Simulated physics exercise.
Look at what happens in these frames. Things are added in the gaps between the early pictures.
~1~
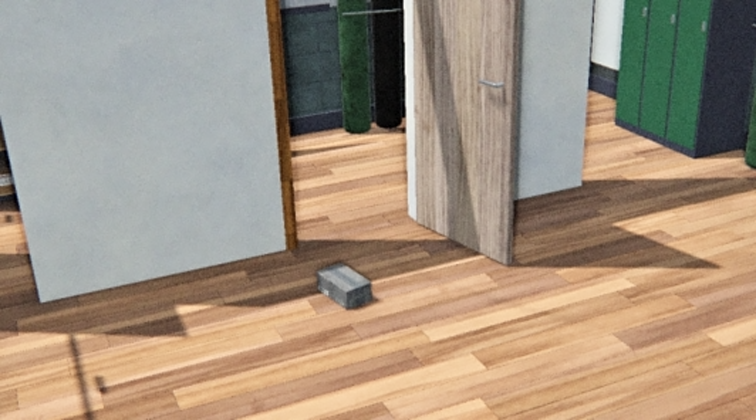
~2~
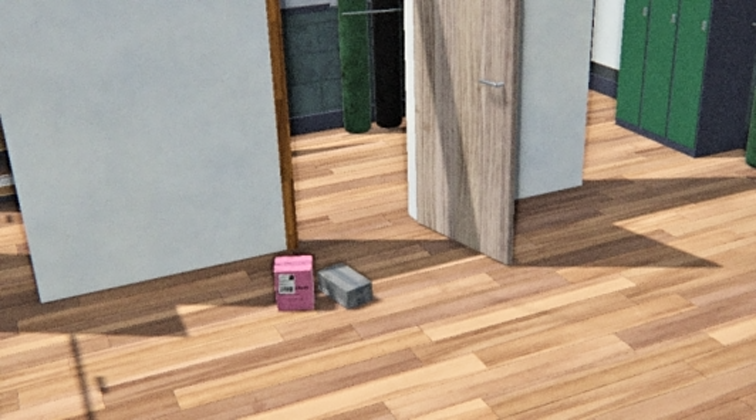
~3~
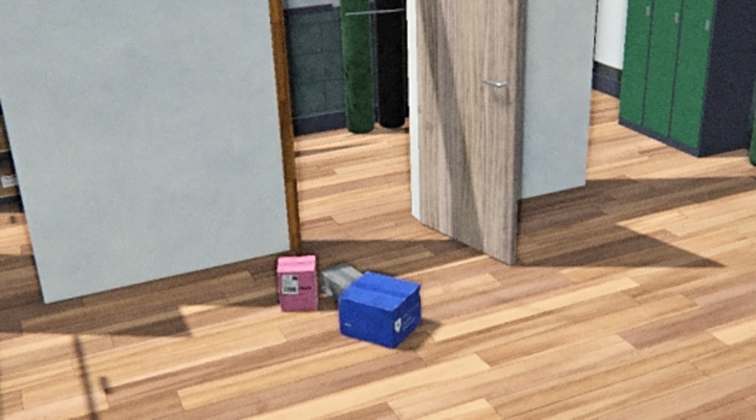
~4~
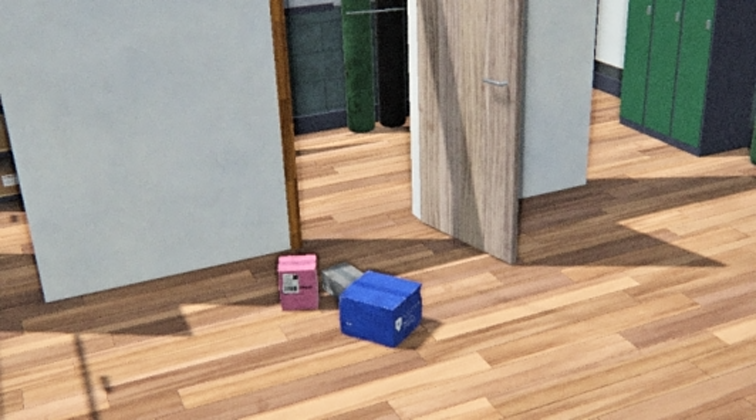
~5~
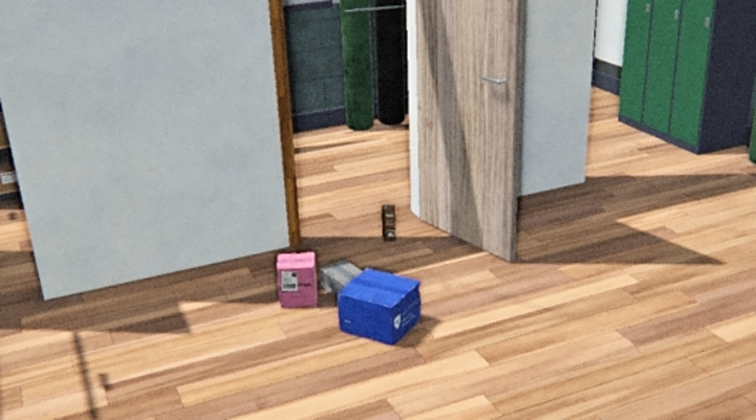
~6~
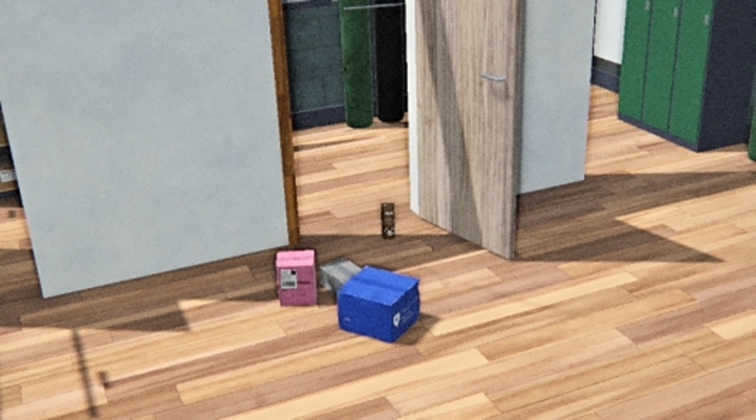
At the start, a grey parcel sits on the wooden floor near a wide-open door. A pink parcel appears to its left, then a blue box in front, and later a small brown carton behind them near the door, which stays still throughout.
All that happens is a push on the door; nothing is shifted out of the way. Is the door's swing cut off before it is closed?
No, my bet is the door will touch the frame.
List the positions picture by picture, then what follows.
Door wide open and still, in the first picture.
Door wide open and still; grey parcel (345, 286), in the second picture.
Door wide open and still; pink parcel (298, 284); grey parcel (348, 286), in the third picture.
Door wide open and still; blue box (381, 309); pink parcel (299, 283), in the fourth picture.
Door wide open and still; grey parcel (347, 283); blue box (380, 306), in the fifth picture.
Door wide open and still; brown carton (388, 221); pink parcel (297, 279), in the sixth picture.
Then, 1.00 s past the last view, door 81° open.
Then, 1.90 s past the last view, door 40° open.
Then, 2.20 s past the last view, door 26° open; brown carton displaced about its own width near (376, 218).
Then, 2.60 s past the last view, door 7° open; brown carton displaced well along near (365, 212).
Finally, door 0° open; moved from the start, brown carton; the other 3 still in place. Final places as the last picture's camera would see them, brown carton near (361, 209).
